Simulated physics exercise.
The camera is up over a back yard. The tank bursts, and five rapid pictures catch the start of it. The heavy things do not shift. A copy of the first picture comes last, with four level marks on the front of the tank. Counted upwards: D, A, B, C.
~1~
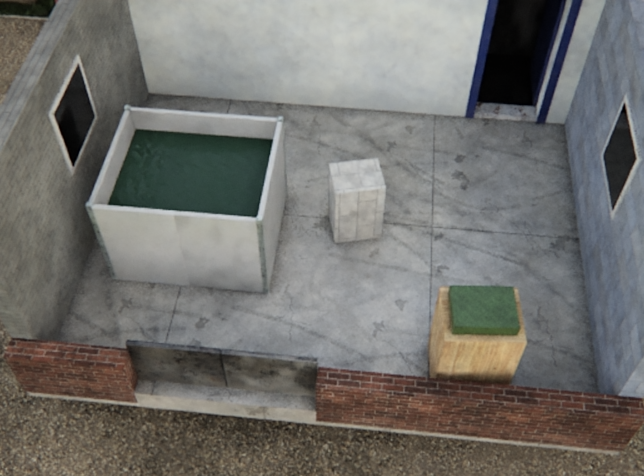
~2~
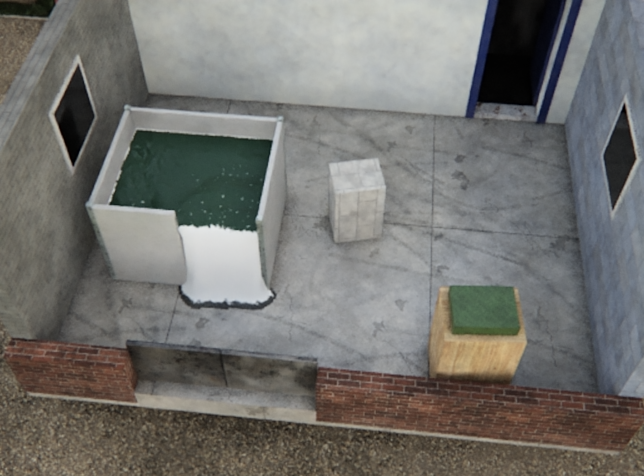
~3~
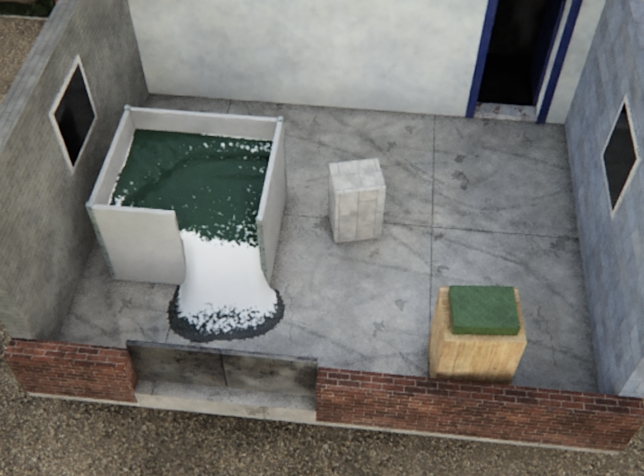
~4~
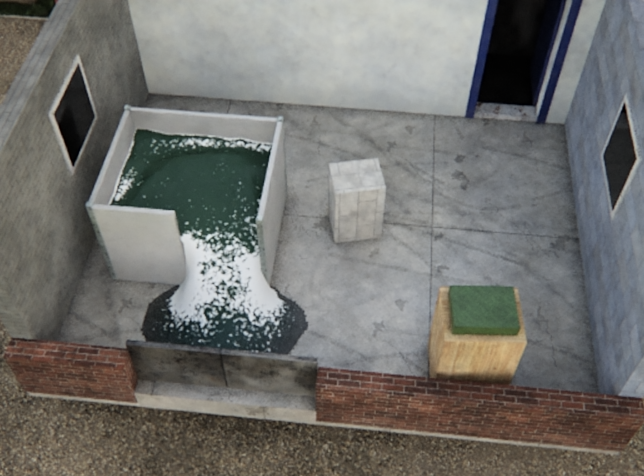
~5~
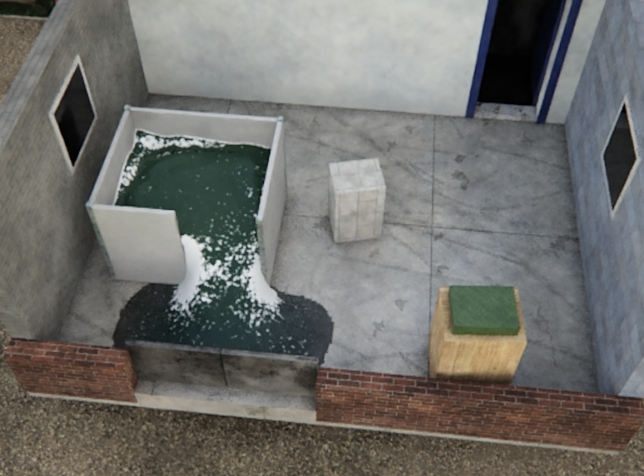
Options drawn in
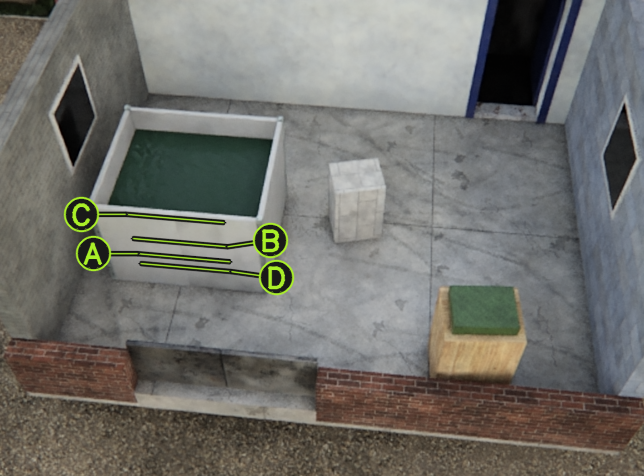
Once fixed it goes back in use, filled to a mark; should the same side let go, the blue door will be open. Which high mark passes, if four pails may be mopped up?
I would pick level A.
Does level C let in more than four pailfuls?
Yes, that goes wrong.
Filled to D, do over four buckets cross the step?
No, that is safe.
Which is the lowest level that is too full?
It is B.
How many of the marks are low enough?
Two.
On the marked copy, A at (183, 257); B at (180, 242); C at (174, 218); D at (185, 267); from the bottom up D, A, B, C.
If A is chosen, a splash gets over, under a bucket.
If B is chosen, about 9 bucketfuls get in.
If C is chosen, dozens of bucketfuls pour in.
If D is chosen, nothing gets over.
